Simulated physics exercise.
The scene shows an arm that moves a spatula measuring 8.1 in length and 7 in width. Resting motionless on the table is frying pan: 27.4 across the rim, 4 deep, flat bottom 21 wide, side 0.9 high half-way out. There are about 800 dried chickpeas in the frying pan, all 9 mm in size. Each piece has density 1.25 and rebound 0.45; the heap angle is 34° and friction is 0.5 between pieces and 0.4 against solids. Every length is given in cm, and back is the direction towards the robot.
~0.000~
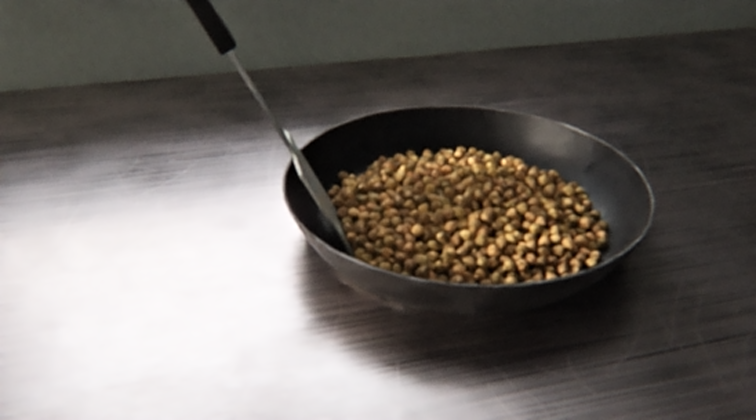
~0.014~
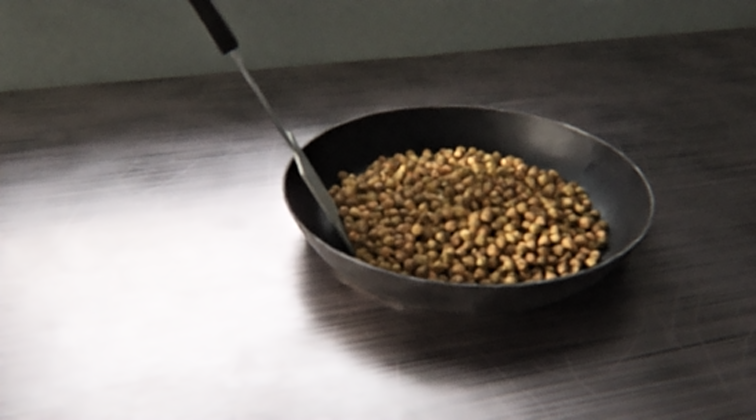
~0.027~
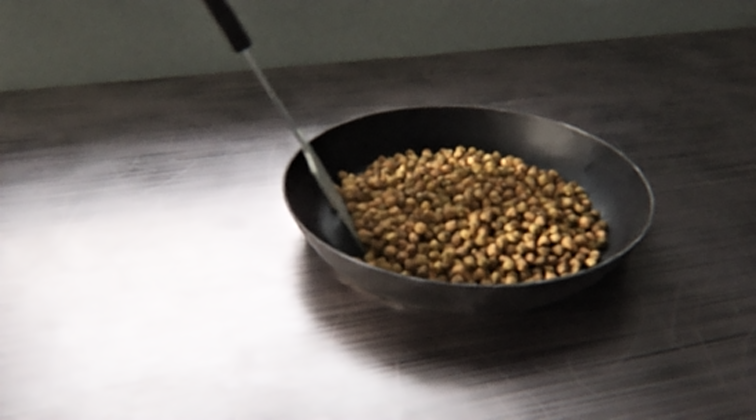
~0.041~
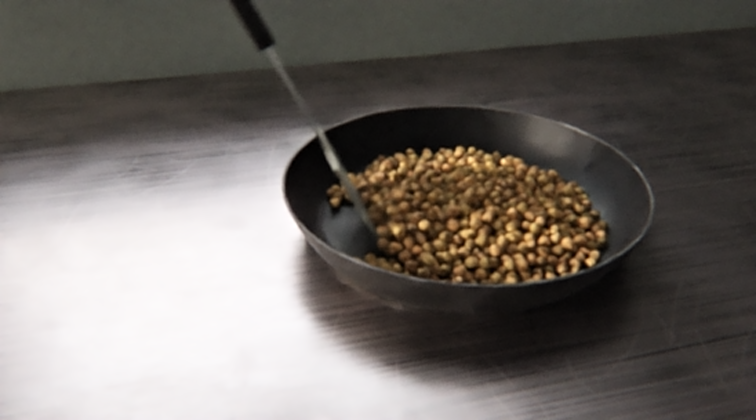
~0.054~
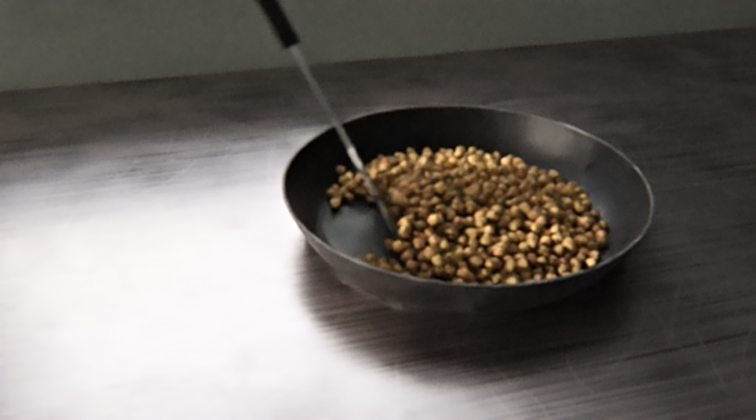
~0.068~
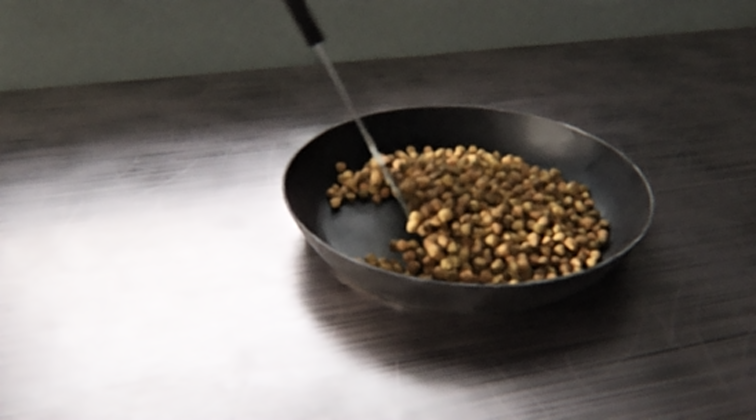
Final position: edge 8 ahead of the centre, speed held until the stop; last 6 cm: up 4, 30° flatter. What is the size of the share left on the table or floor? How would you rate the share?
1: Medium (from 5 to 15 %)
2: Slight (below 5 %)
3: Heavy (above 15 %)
The answer is 1.
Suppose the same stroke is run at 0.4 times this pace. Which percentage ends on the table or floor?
About 0 per cent.
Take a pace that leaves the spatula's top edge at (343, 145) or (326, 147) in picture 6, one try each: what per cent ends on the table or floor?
Close to 5 per cent in the first try and close to 0 per cent in the second.
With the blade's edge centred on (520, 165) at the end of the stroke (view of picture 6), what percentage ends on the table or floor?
Approximately 5 per cent, I reckon.
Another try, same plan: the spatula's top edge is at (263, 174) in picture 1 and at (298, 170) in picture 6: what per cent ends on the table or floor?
0 per cent.
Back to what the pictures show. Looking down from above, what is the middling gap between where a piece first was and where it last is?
It works out to roughly 4 cm.
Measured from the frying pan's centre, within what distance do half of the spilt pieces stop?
Roughly 44 cm from the middle.
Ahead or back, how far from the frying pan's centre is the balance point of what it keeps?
4.0 cm ahead.
By 0.10 s, sloping 65°, highest piece 7 above the table; 796 in the frying pan.
By 0.13 s, sloping 56°, highest piece 7 above the table; 796 in the frying pan.
By 0.35 s, sloping 35°, highest piece 5 above the table; 713 in the frying pan, 82 on the table or floor, 1 on the blade or in flight.
By 1.40 s, sloping 35°, highest piece 5 above the table; 713 in the frying pan, 83 on the table or floor.
Final count, 713 in the frying pan, 83 on the table or floor. That is 10 % on the table or floor.
